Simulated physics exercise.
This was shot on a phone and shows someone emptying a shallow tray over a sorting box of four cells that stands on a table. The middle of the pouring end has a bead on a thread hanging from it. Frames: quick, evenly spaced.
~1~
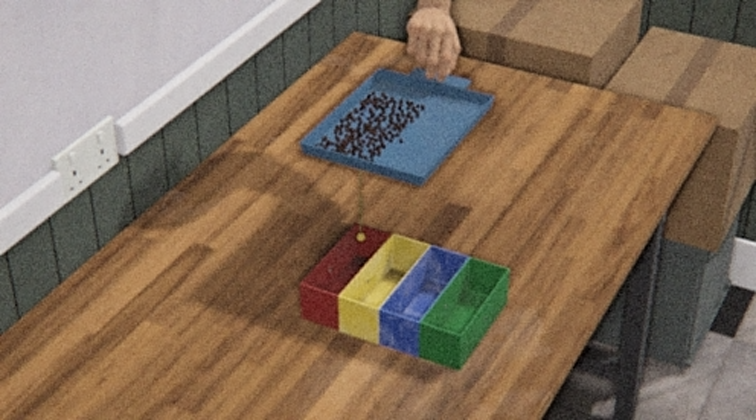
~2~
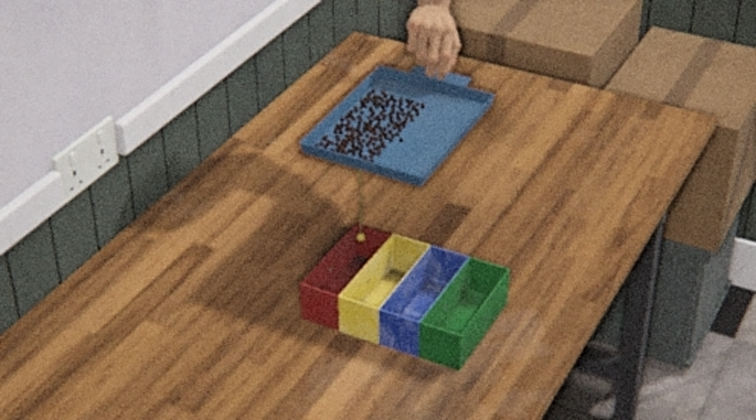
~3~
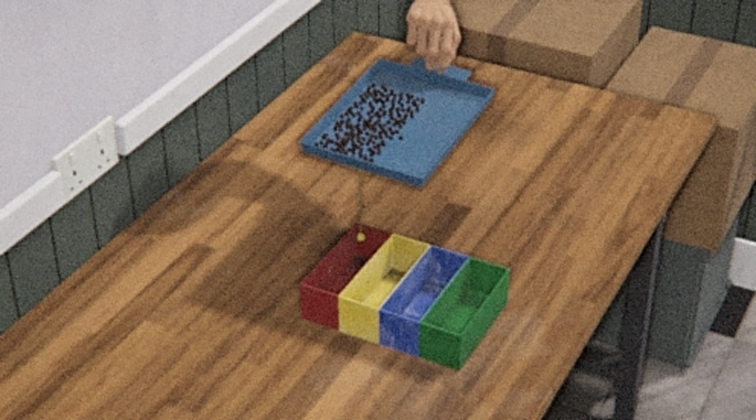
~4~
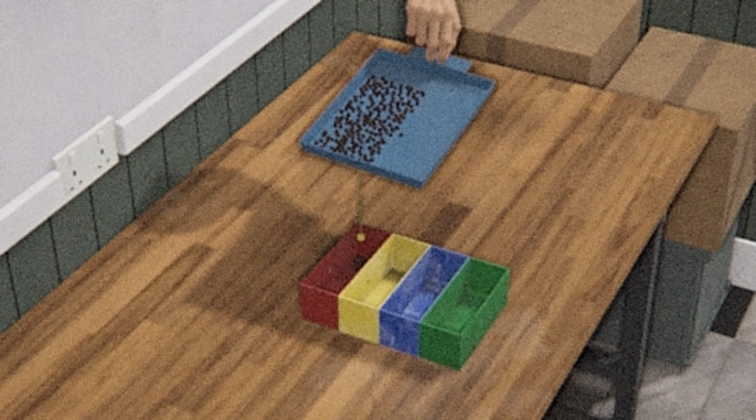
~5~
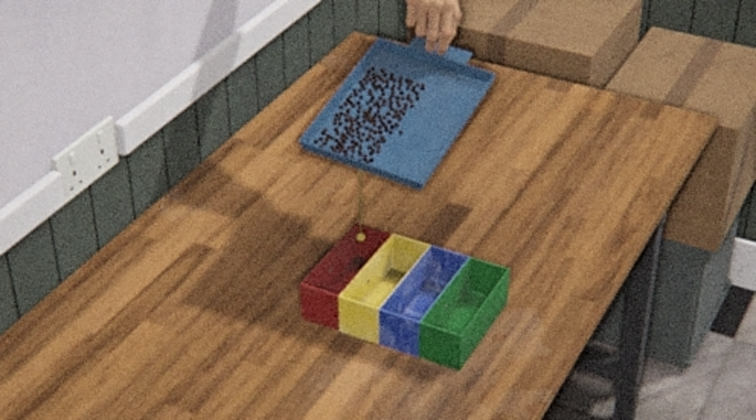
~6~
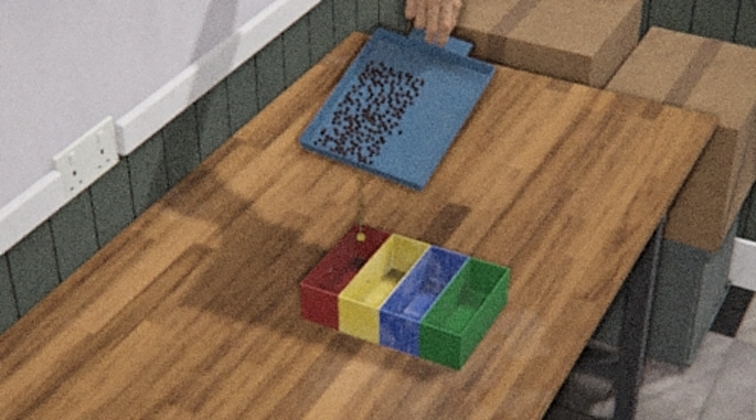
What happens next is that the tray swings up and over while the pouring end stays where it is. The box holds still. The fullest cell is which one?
The yellow cell.
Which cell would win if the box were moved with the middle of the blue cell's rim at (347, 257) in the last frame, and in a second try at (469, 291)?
It would be the green one the first time and the red one the second time.
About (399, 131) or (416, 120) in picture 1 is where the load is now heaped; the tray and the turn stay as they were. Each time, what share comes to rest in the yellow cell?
Try 1: 50 %; try 2: 50 %.
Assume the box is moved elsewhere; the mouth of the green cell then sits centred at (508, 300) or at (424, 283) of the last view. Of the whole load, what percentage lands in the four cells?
You'd get about 90 per cent first and about 100 per cent second.
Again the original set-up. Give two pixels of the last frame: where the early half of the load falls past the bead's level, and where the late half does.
(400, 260) first, (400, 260) later.
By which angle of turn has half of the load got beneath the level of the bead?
Reading: Some 110°.
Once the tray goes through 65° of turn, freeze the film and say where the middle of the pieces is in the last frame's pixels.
The load is centred about (385, 169).
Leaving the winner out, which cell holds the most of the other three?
The runner-up is the blue one.
Soon, tray tipped steeply; nearly all on the tray; a stray few in the blue cell; a stray few in the yellow cell; a stray few falling or outside the box.
A while on, tray tipped past a quarter turn; about a quarter on the tray; about a quarter in the yellow cell; a small part in the blue cell; a stray few in the red cell; about a third falling or outside the box.
Towards the end, tray tipped past a quarter turn; about half in the yellow cell; about a third in the blue cell; a small part in the red cell; a stray few in the green cell; a stray few falling or outside the box.
Finally, tray tipped past a quarter turn; about half in the yellow cell; about a third in the blue cell; a small part in the red cell; a stray few in the green cell; a stray few outside the box.
